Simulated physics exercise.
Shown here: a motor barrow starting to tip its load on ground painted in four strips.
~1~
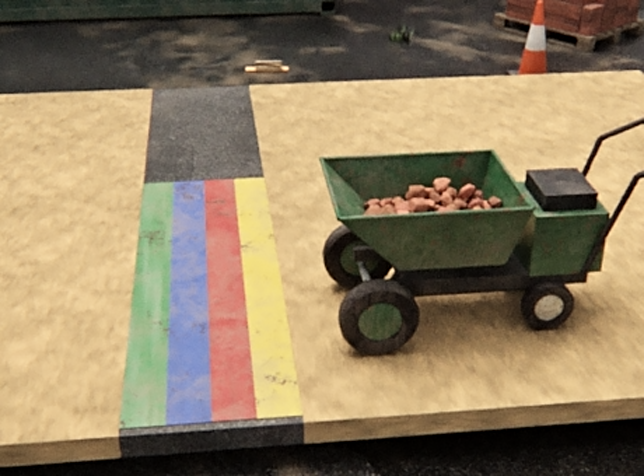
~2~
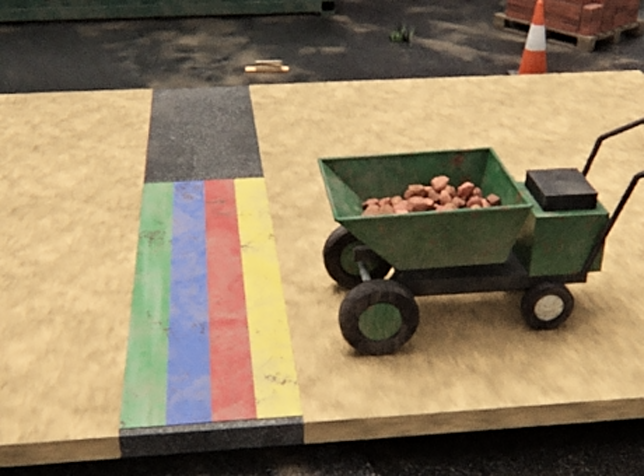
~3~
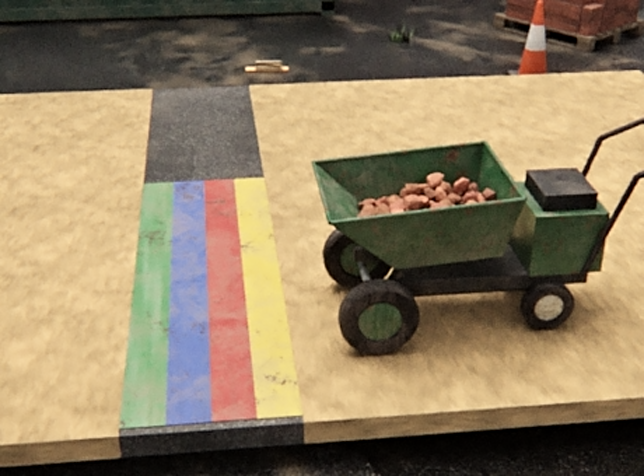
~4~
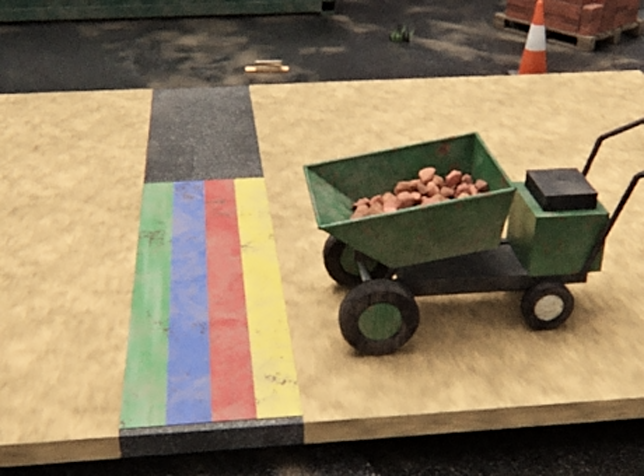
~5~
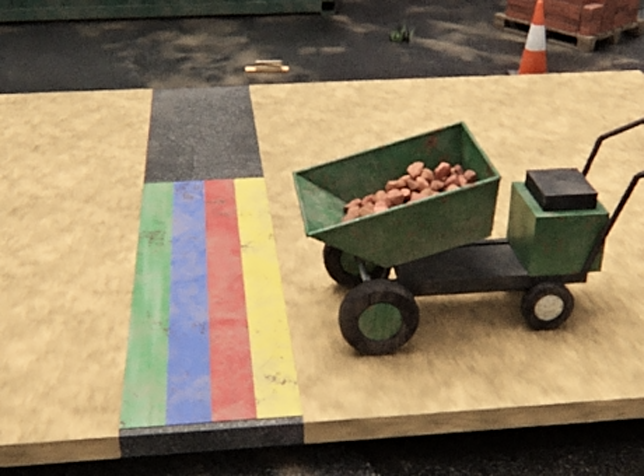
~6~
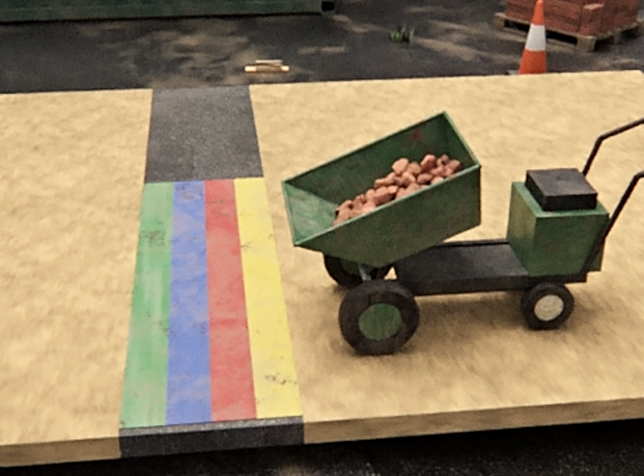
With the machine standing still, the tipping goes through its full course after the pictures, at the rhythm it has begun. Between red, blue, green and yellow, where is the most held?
On red.
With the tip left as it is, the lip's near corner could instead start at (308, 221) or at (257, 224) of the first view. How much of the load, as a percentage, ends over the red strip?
The shares come out close to 10 and 0 per cent, in that order.
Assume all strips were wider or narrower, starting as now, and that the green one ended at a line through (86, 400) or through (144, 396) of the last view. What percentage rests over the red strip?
Near 40 and then 30 in a hundred.
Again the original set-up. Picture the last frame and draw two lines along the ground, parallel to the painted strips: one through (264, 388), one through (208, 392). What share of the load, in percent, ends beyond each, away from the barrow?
Around 80 per cent for the first, around 40 per cent for the second.
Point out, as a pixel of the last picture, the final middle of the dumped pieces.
The centre comes to rest near (207, 322).
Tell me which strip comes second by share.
Behind the top strip comes blue.
Soon, skip tipped steeply; all in the skip.
A while on, skip tipped right over; most in the skip; a stray few over the yellow strip; about a quarter over the red strip; a stray few over the blue strip.
Towards the end, skip tipped right over; about a quarter in the skip; a stray few over the yellow strip; about a third over the red strip; about a quarter over the blue strip; a small part over the green strip; a stray few off the paint.
Finally, skip tipped right over; about a quarter in the skip; a stray few over the yellow strip; about a third over the red strip; about a quarter over the blue strip; a small part over the green strip; a small part off the paint.
